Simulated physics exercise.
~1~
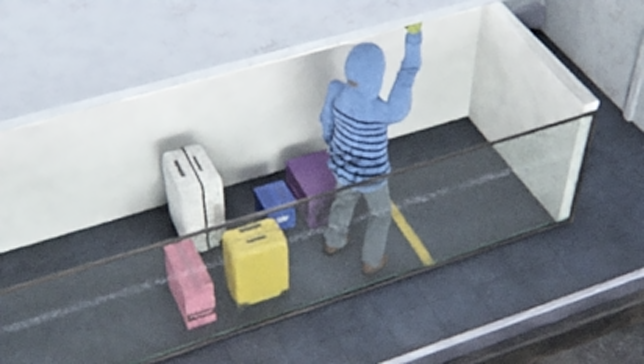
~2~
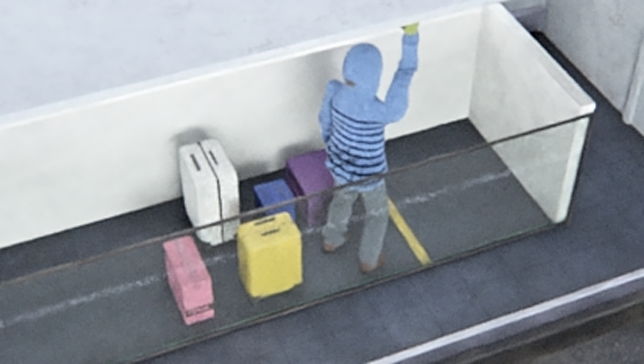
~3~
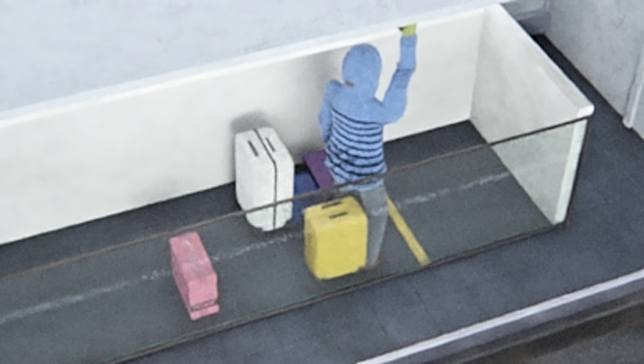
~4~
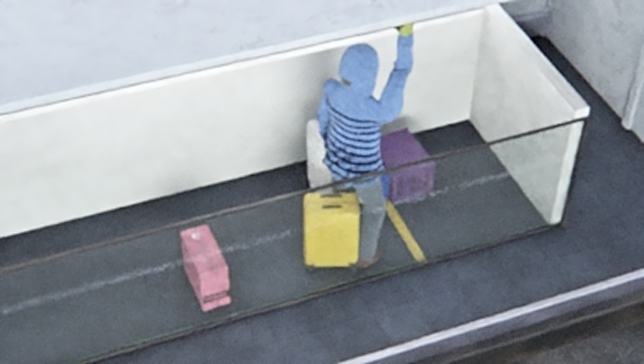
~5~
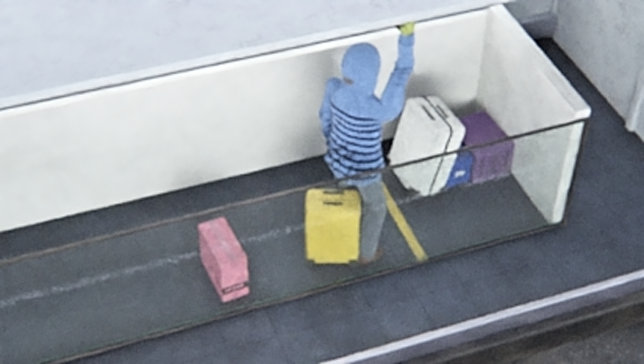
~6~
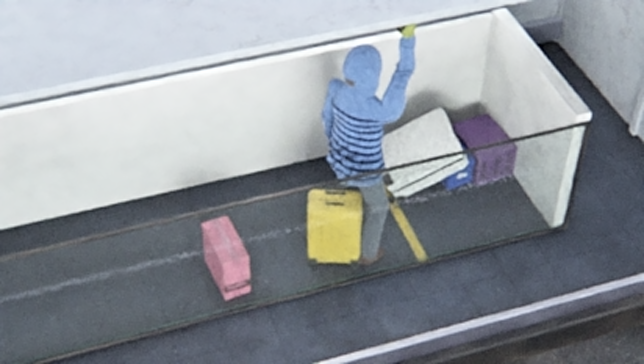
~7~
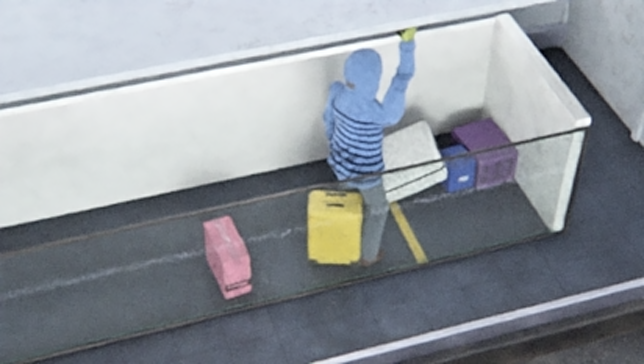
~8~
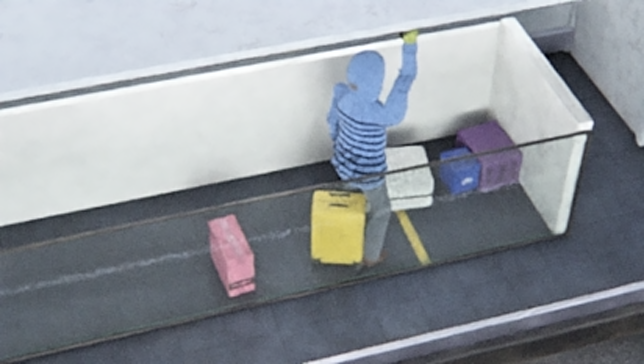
A white suitcase rolled right along a walled bay, passed behind a standing figure in a striped blue top and toppled onto its side, while the purple and blue boxes crossed the yellow line and the yellow case and pink box stopped short.
